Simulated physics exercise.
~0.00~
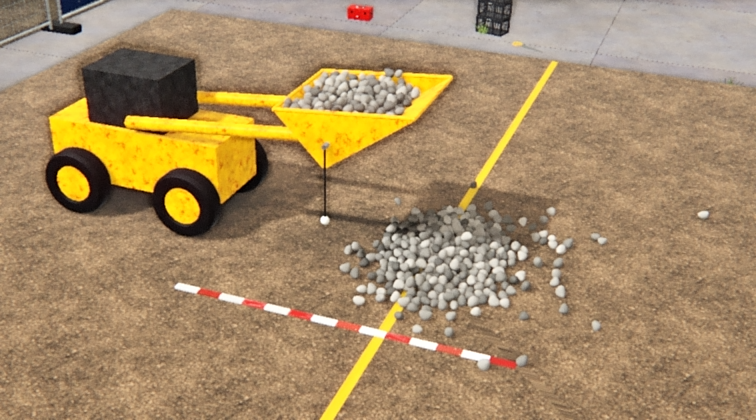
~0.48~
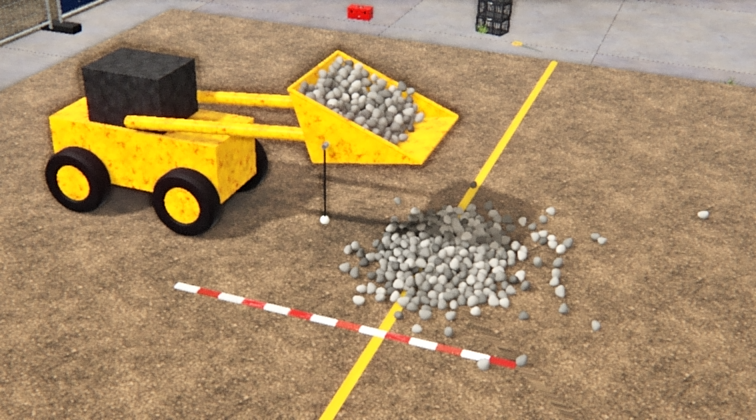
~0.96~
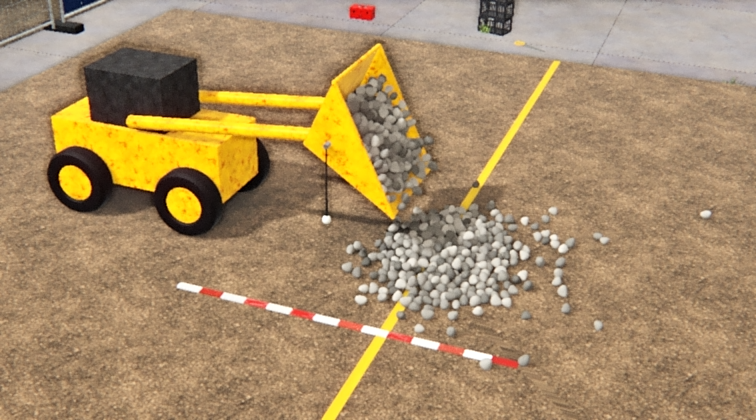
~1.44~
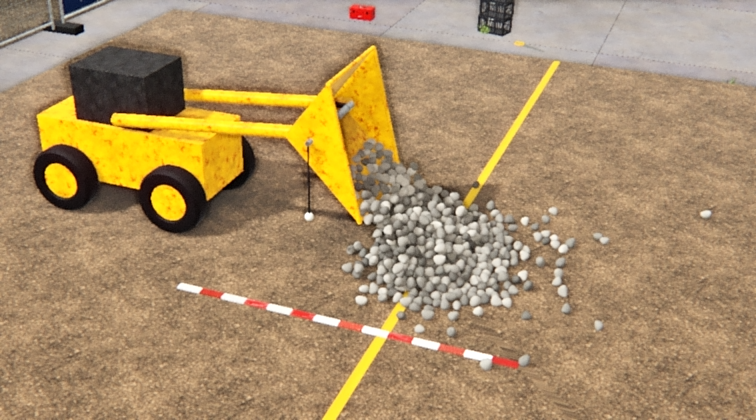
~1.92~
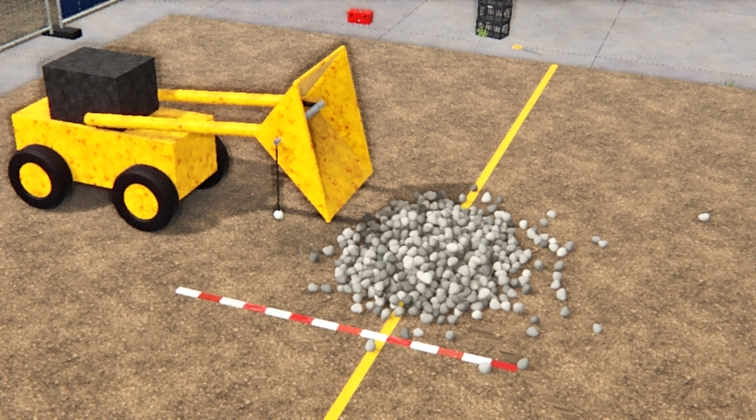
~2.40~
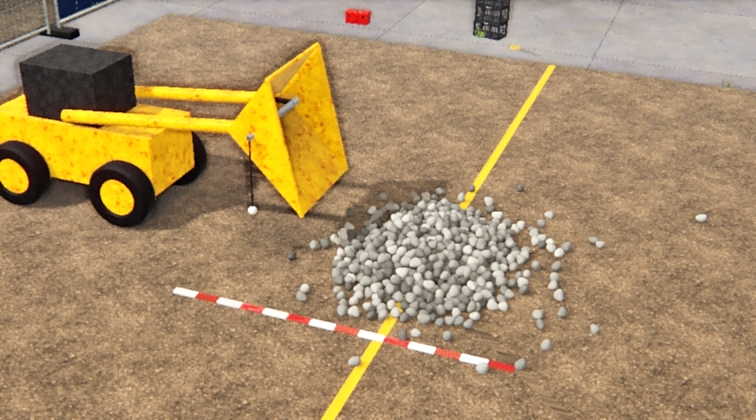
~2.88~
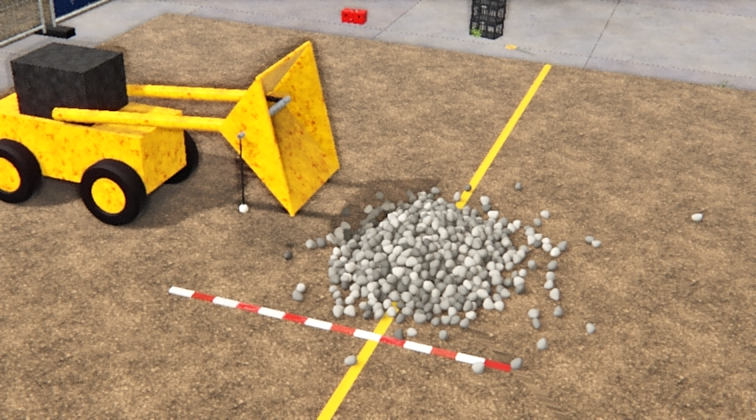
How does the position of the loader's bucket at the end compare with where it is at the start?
At the start the bucket is close to the yellow line, with its front edge reaching out over the near side of the heap. By the end it has moved to the left, clear of the heap and farther from the line.
